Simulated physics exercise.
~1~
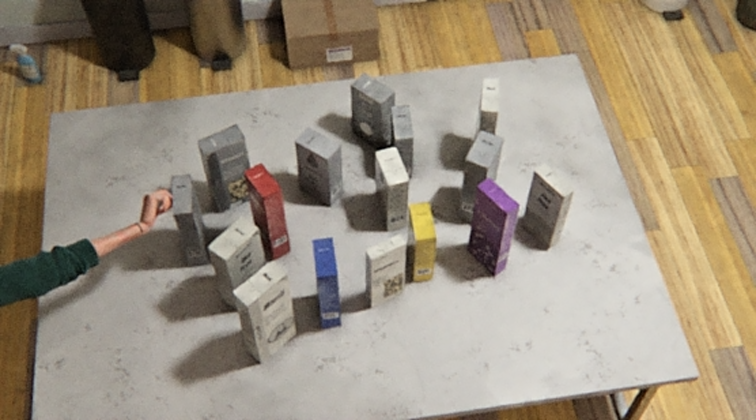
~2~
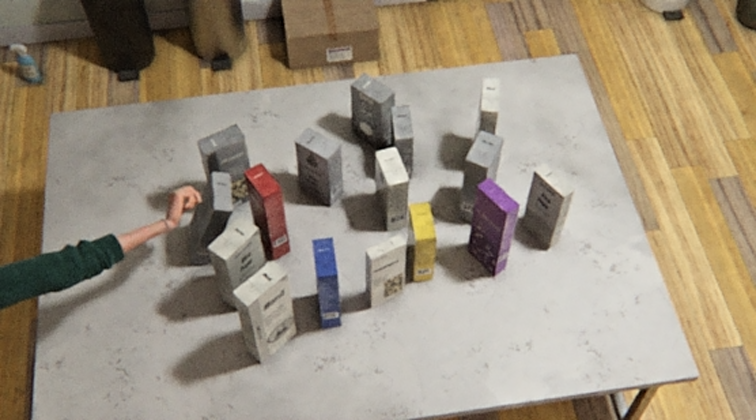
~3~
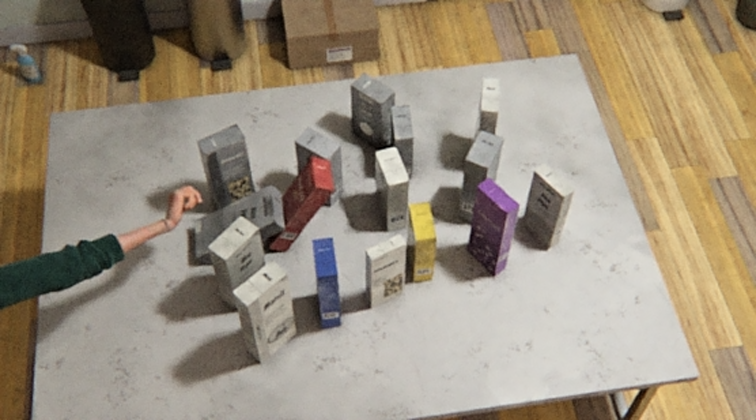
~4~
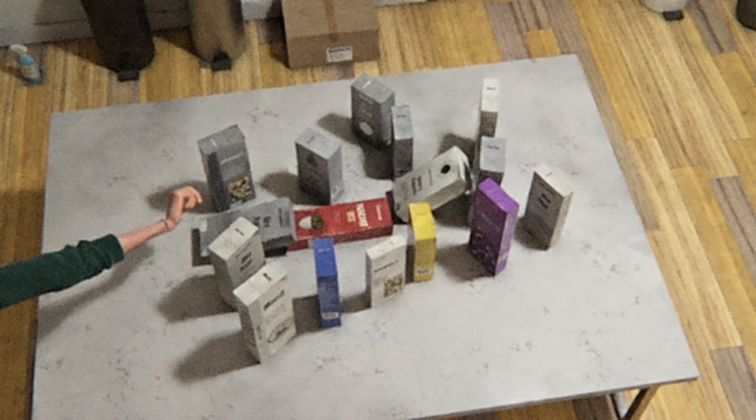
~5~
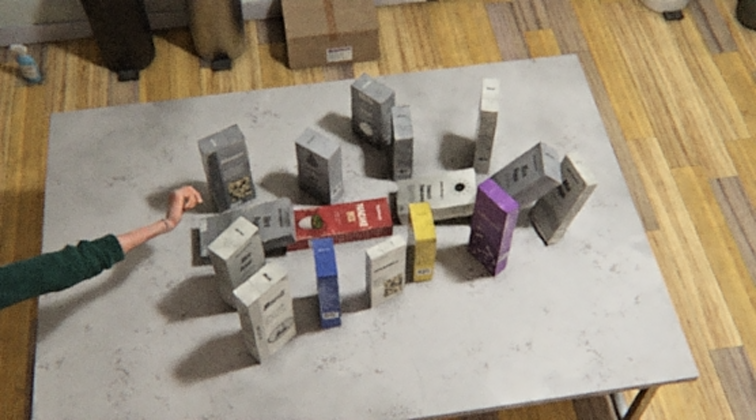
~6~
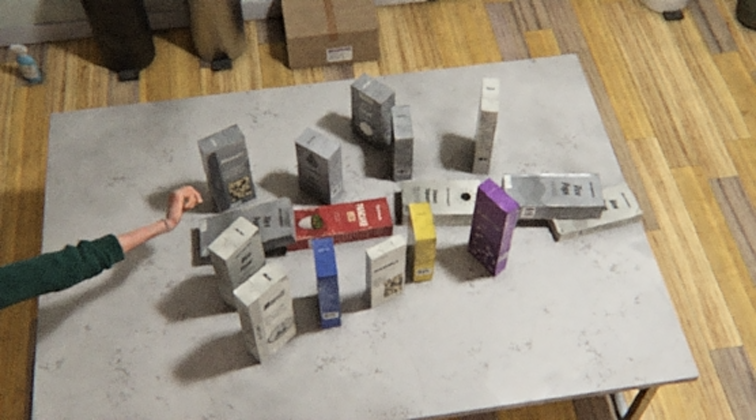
On a pale grey tabletop above a wooden floor, seen from above at an angle, many slim boxes stand upright, mostly grey and white, with a red one left of centre, blue and yellow ones near the middle and a purple one to the right. A hand in a green sleeve reaches in from the left and tips a grey box rightward. It falls against the red box, which topples right and lies flat. A white box beyond falls next, then a grey and a white one at the right. The purple, yellow and blue boxes remain standing.
